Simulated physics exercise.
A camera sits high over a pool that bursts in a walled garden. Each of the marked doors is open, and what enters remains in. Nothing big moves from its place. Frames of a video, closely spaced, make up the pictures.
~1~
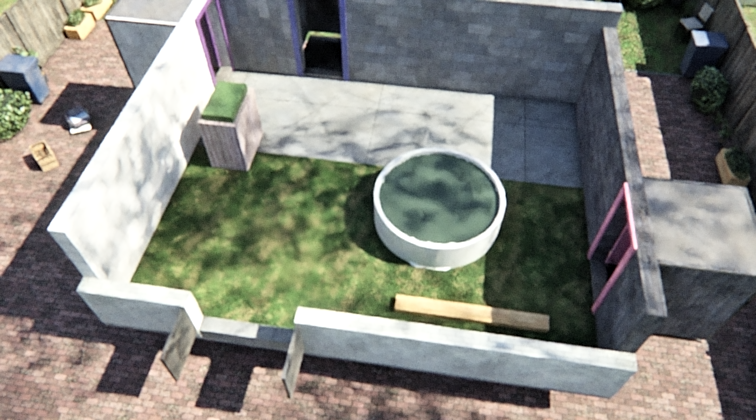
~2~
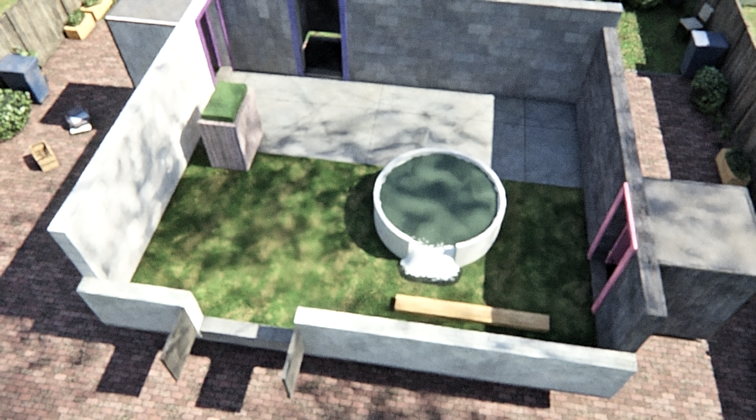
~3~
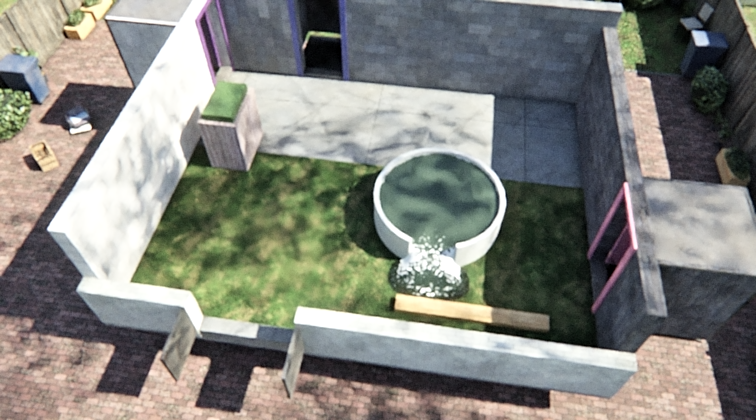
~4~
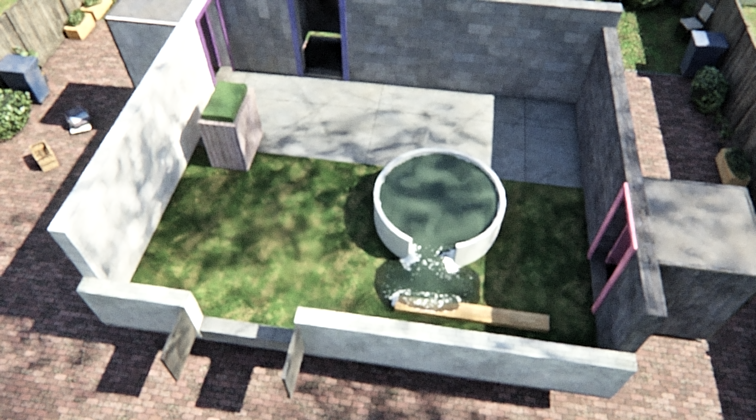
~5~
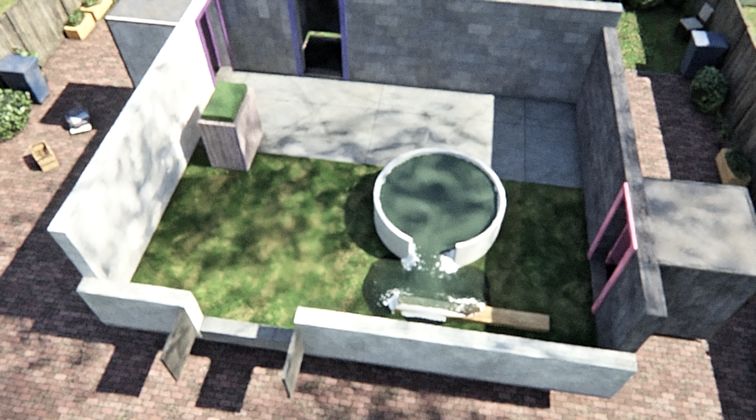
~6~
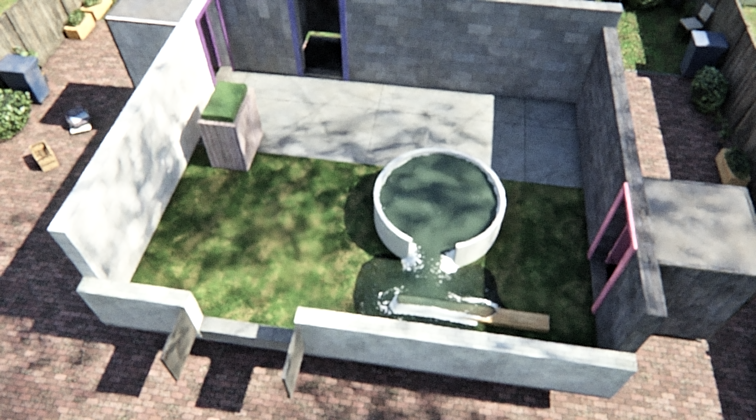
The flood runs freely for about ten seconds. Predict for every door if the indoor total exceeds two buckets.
Prediction: The blue door does not exceed it, the pink door exceeds it, the purple door does not exceed it.
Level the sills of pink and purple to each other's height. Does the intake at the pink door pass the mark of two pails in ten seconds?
The pink door falls short.
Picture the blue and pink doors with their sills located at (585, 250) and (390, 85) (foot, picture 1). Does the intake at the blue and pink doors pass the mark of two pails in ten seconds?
At the blue door it remains below; at the pink door it remains below.
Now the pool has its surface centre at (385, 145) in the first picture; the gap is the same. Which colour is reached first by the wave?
It's the door marked pink.
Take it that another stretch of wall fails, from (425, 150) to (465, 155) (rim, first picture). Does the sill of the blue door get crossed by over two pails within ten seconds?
The blue one stays within it.
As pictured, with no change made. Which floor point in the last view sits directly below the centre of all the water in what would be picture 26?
I reckon somewhere around (430, 257).
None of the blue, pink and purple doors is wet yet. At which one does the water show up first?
I'd say the pink one.
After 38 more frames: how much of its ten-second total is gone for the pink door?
Near 45 in a hundred.
A moment on, water covers 10 % of the floor; the blue door not reached, the pink door not reached, the purple door not reached.
Next, water covers 20 % of the floor; the blue door not reached, the pink door not reached, the purple door not reached.
Then, water covers 30 % of the floor; the blue door not reached, the pink door under two buckets in, the purple door not reached.
Later, water covers 50 % of the floor; the blue door not reached, the pink door over two buckets in, the purple door not reached.
In the end, water covers 70 % of the floor; the blue door not reached, the pink door over two buckets in, the purple door not reached.
